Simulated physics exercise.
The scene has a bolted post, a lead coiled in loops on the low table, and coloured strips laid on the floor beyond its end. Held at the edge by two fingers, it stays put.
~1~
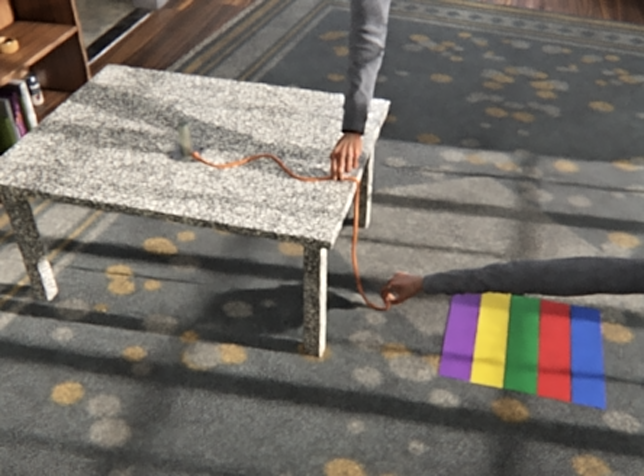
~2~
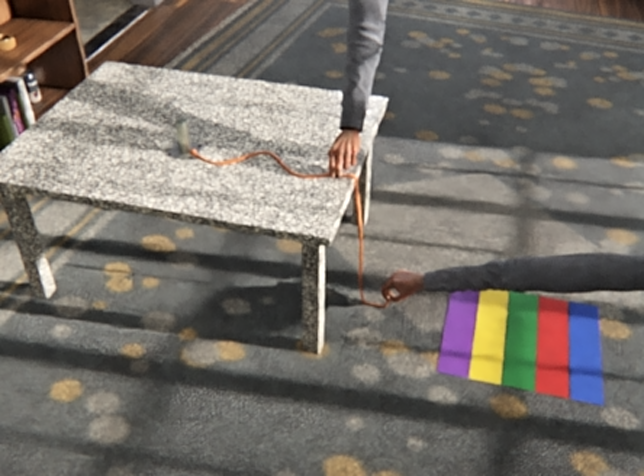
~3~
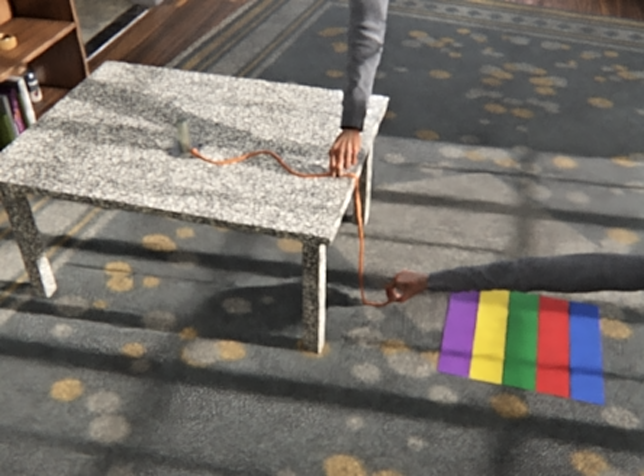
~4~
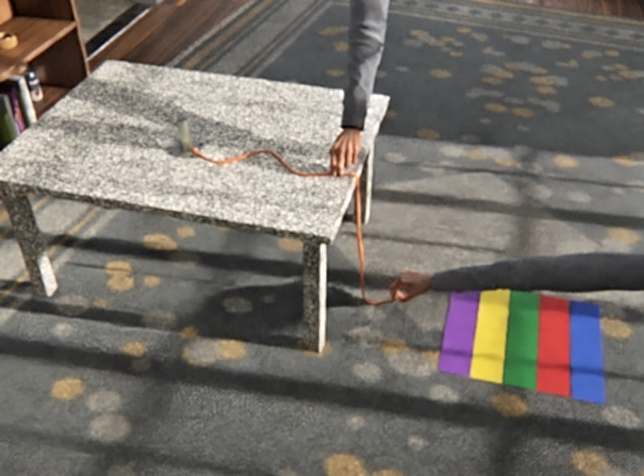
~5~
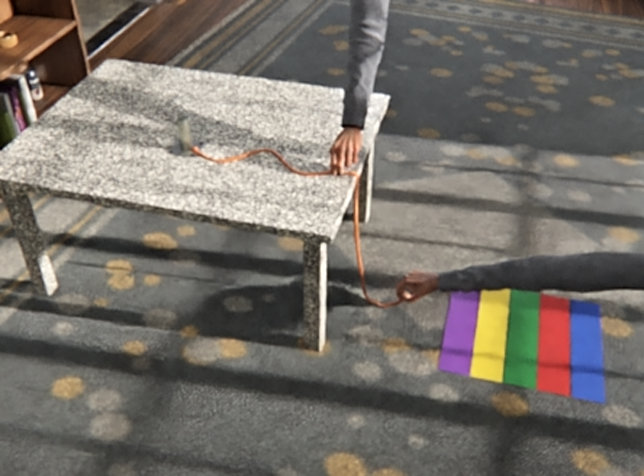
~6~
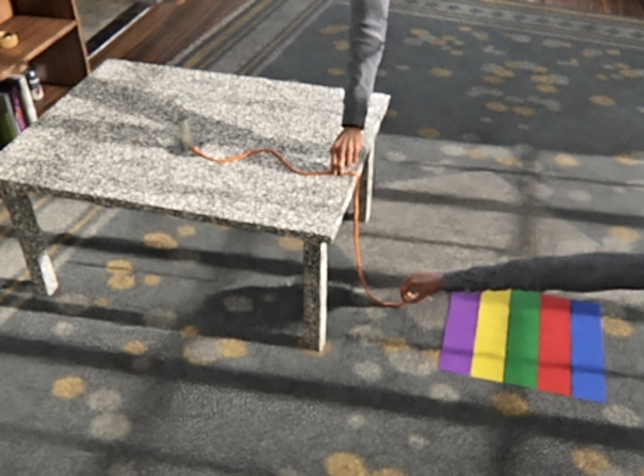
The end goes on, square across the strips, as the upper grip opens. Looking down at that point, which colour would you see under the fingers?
You would see green.
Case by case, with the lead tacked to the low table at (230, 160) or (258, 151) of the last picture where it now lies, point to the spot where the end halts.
First try close to (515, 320), second close to (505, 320).
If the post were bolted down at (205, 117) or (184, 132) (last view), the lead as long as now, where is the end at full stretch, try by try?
The spots are about (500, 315) and (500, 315).
Soon after, end near (468, 311); over purple.
After that, end near (504, 318); over yellow.
At the stop, end near (524, 322); over green. It gets as far as the green strip.
